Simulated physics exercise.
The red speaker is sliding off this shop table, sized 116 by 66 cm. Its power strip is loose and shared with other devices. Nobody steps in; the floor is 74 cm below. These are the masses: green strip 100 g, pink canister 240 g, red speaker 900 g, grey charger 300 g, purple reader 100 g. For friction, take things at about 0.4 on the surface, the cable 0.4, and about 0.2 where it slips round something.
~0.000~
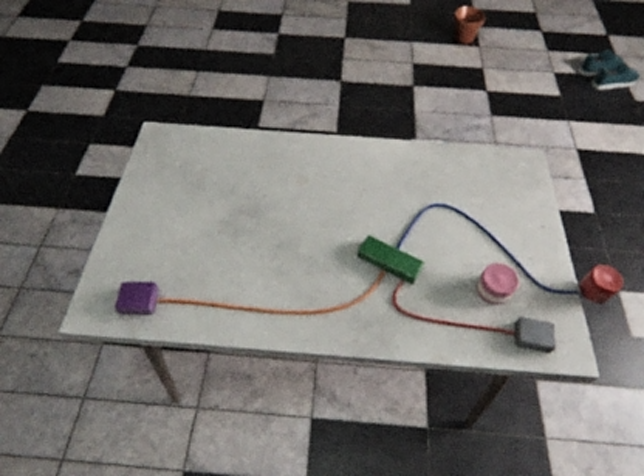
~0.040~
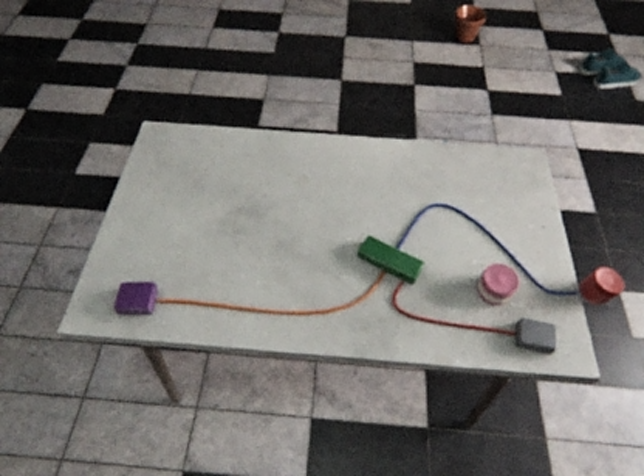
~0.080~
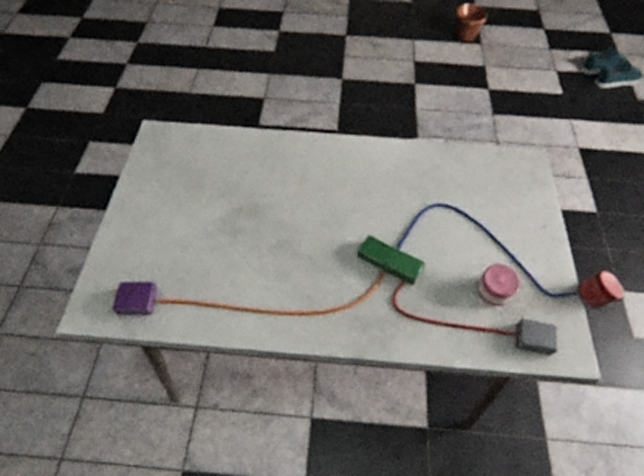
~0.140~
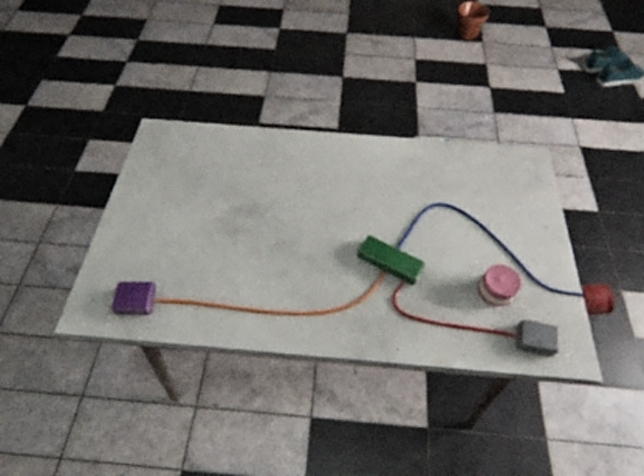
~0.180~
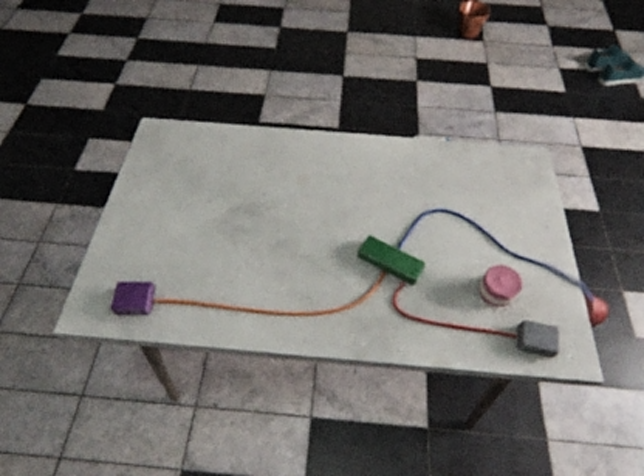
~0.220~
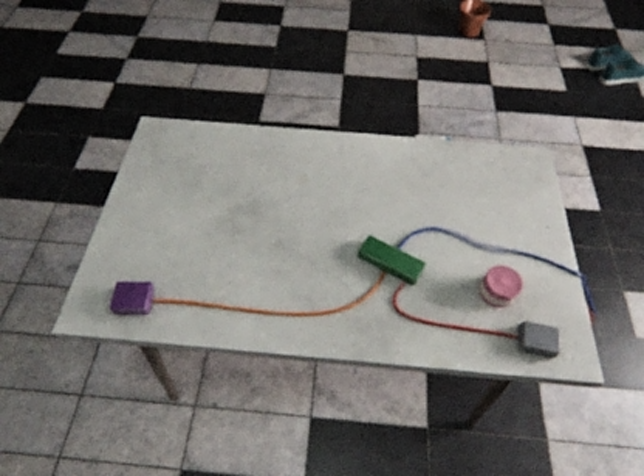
The clip shows a pale table with purple, green, grey and pink objects joined partly by cables; at the right edge, a red object tips over the side and drops from view, drawing the blue cable flatter across the tabletop.
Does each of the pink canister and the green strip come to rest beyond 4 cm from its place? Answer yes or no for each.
Pink canister - yes, green strip - yes.
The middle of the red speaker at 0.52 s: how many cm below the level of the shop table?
I'd put it at about 60 centimetres under.
At 0.5 s, the strip's end of the blue cable at (561, 272); green strip 38 cm off its start, pink canister 10 cm off its start, purple reader 41 cm off its start.
At 0.8 s, the strip has left the top; green strip over the edge, pink canister 19 cm off its start, purple reader 81 cm off its start.
At 1.1 s, the strip has left the top; green strip over the edge, pink canister over the edge, purple reader 98 cm off its start at (560, 247).
At 1.4 s, the strip has left the top; green strip over the edge, pink canister over the edge, purple reader 98 cm off its start.
At 2.6 s, the strip has left the top; green strip over the edge, pink canister over the edge, purple reader 98 cm off its start at (560, 247), red speaker over the edge.
